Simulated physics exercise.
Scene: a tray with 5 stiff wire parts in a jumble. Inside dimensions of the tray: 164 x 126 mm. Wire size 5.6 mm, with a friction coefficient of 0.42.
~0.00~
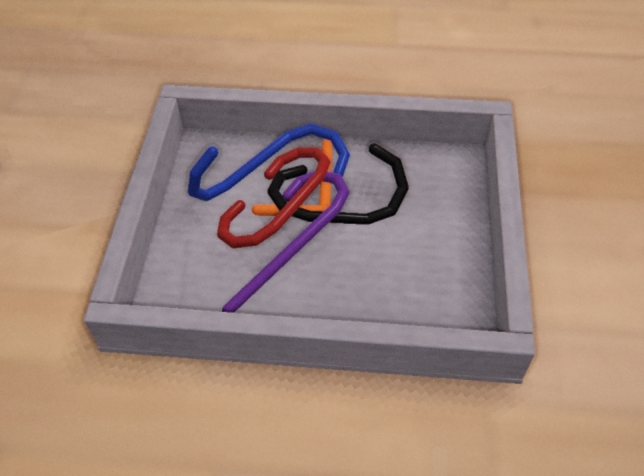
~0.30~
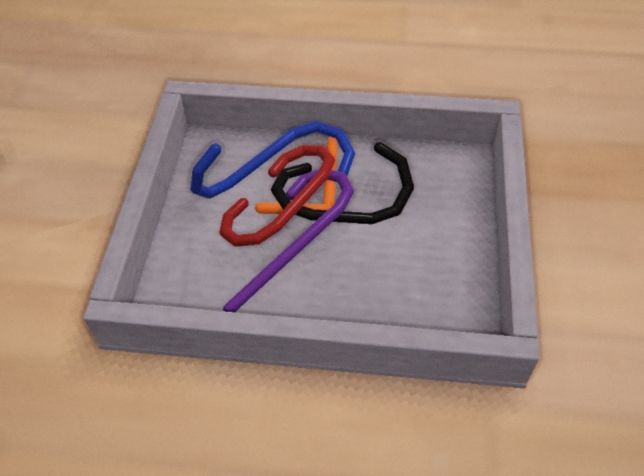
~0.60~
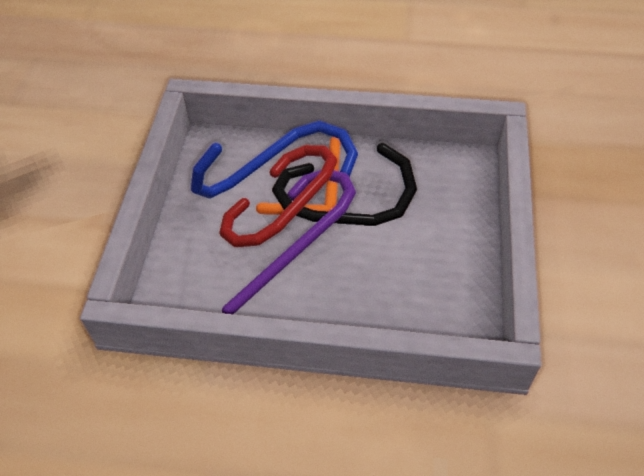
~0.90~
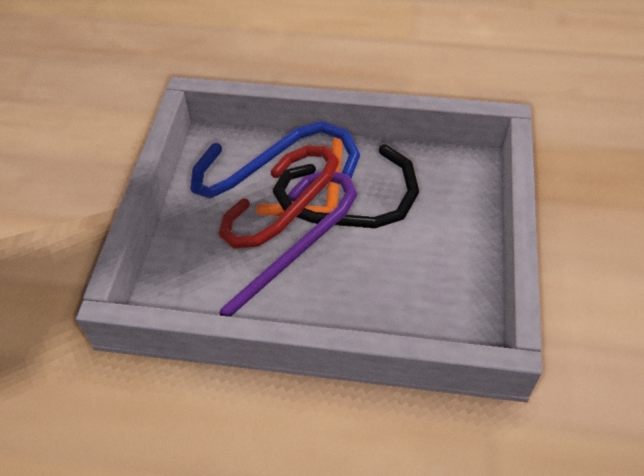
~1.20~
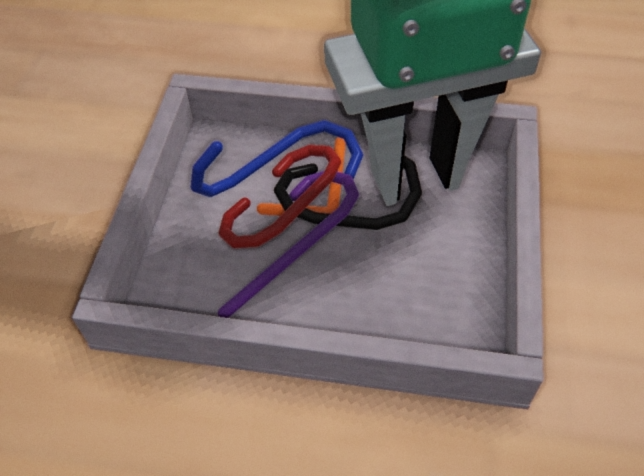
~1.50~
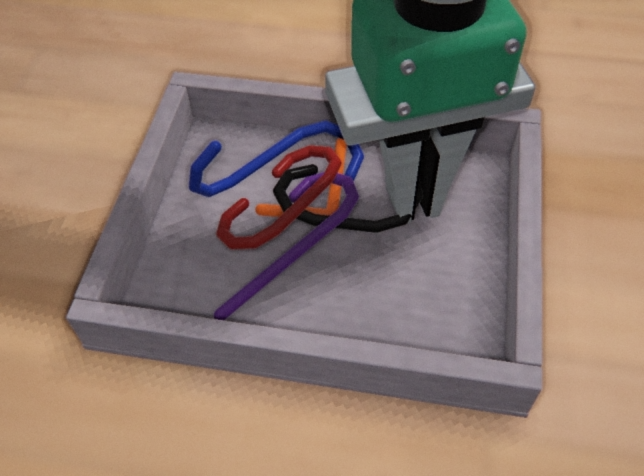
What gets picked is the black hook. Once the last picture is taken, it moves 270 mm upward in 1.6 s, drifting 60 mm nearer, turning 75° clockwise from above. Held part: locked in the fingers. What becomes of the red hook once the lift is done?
Goes with it.
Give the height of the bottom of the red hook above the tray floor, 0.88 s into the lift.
110 mm.
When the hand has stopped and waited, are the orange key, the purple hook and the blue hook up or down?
The orange key gets left, the purple hook goes with it and the blue hook gets left.
After 1.98 s, lowest point more than 20 mm over the tray floor, black hook 58 mm, red hook 32 mm.
After 2.38 s, lowest point more than 20 mm over the tray floor, black hook 159 mm, red hook 109 mm, purple hook 80 mm.
After 3.10 s, lowest point more than 20 mm over the tray floor, black hook 273 mm, red hook 218 mm, purple hook 196 mm.
End, hanging black hook 273 mm, red hook 217 mm, purple hook 193 mm; the other 2 are down.
